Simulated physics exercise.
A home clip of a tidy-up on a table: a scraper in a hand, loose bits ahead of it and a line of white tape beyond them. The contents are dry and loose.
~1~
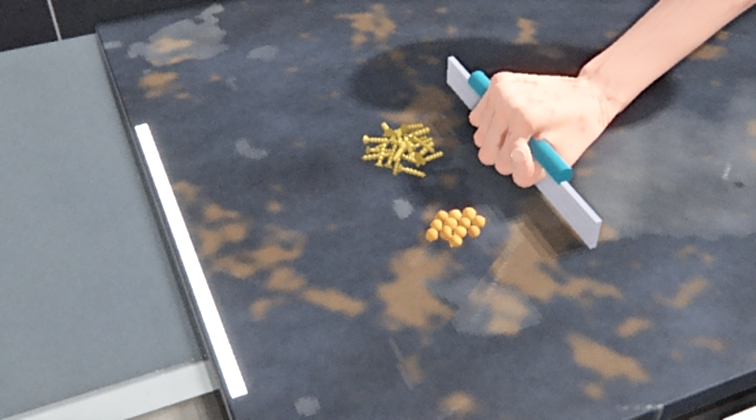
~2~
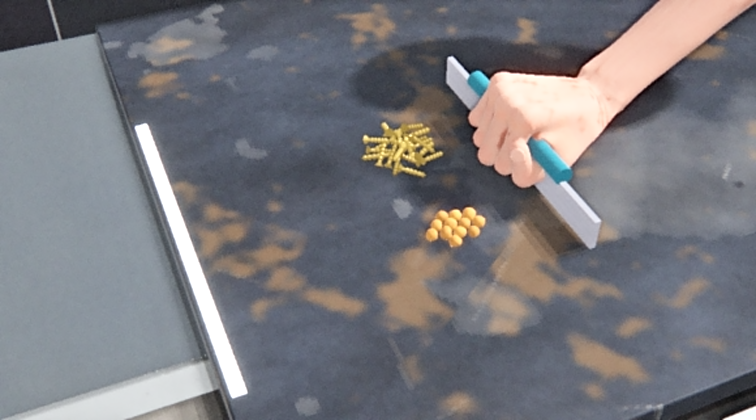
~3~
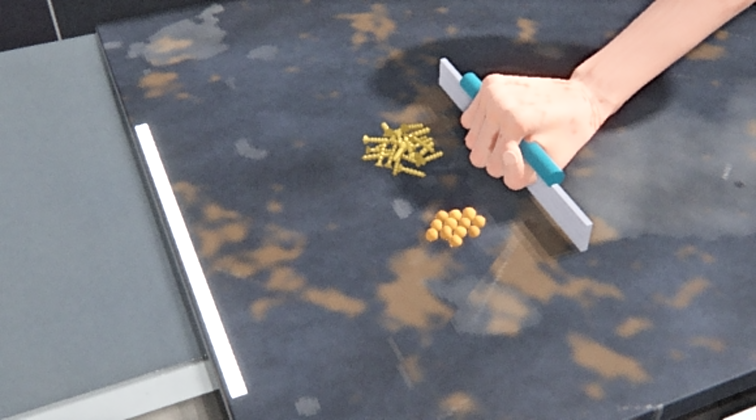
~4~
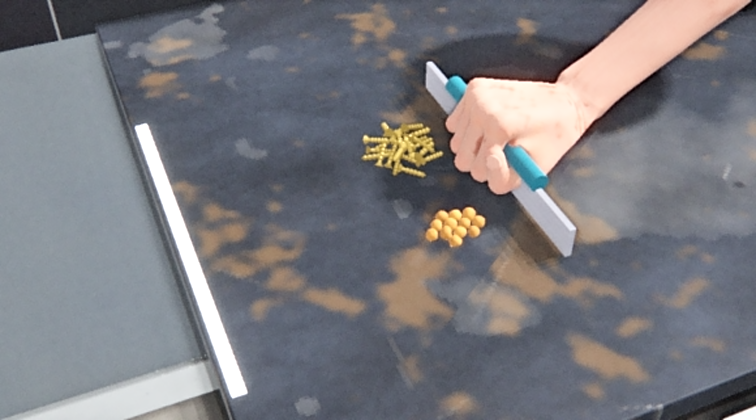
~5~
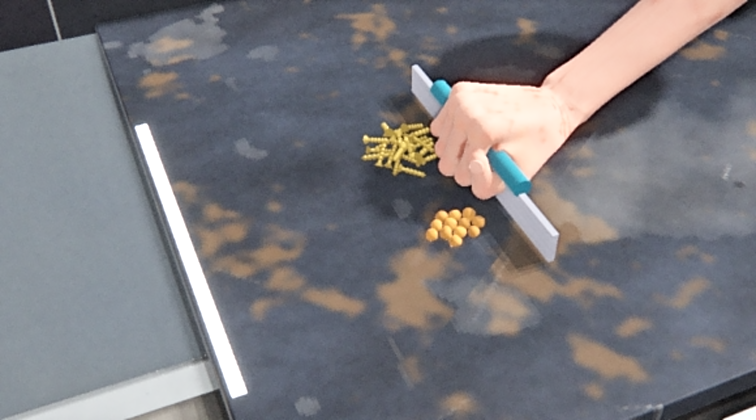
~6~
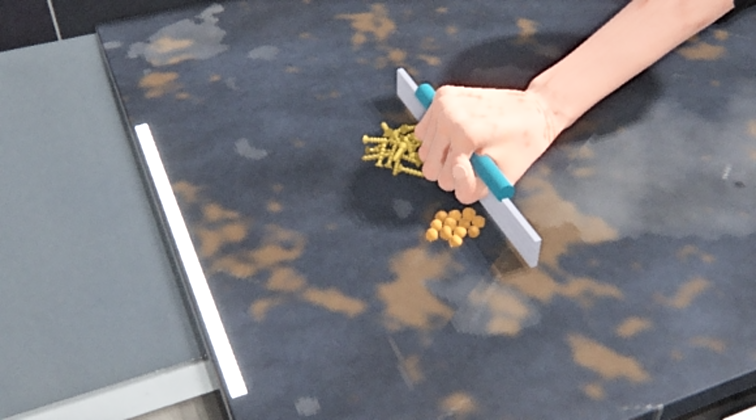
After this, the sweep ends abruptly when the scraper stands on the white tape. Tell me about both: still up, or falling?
Nearer batch: It tumbles over the end, in part at least. Farther batch: It tumbles over the end, in part at least.
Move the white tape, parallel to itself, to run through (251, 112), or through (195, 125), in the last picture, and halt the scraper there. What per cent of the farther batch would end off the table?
First some 0, then 0 per cent.
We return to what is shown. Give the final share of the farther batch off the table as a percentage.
It comes to 100 per cent or so.
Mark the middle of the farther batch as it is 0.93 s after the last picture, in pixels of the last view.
At about (290, 182).
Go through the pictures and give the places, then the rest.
In the first frame, scraper (584, 219), at rest; white tape (145, 137), right by the edge; edge at (173, 249); nearer batch (451, 224), a few roasted chickpeas; farther batch (405, 144), a few brass screws.
In the second frame, scraper (583, 219), at rest; farther batch (405, 144).
In the third frame, scraper (575, 222); nearer batch (451, 224).
In the fourth frame, scraper (558, 227); farther batch (405, 144).
In the fifth frame, scraper (542, 232); nearer batch (451, 224).
In the sixth frame, scraper (524, 237); white tape (145, 137); edge at (173, 249); nearer batch (451, 224); farther batch (404, 144).
Then, 0.93 s later than the last frame, scraper still moving, near (320, 182); nearer batch all on the table, its front near (321, 259); farther batch all on the table, its front near (254, 182).
Then, 1.87 s later than the last frame, scraper stopped at the white tape; nearer batch roughly half over the edge; farther batch the larger part over the edge.
Then, 2.15 s later than the last frame, scraper stopped at the white tape; nearer batch every one over the edge; farther batch every one over the edge.
When it is over, scraper stopped at the white tape; nearer batch every one over the edge; farther batch every one over the edge.
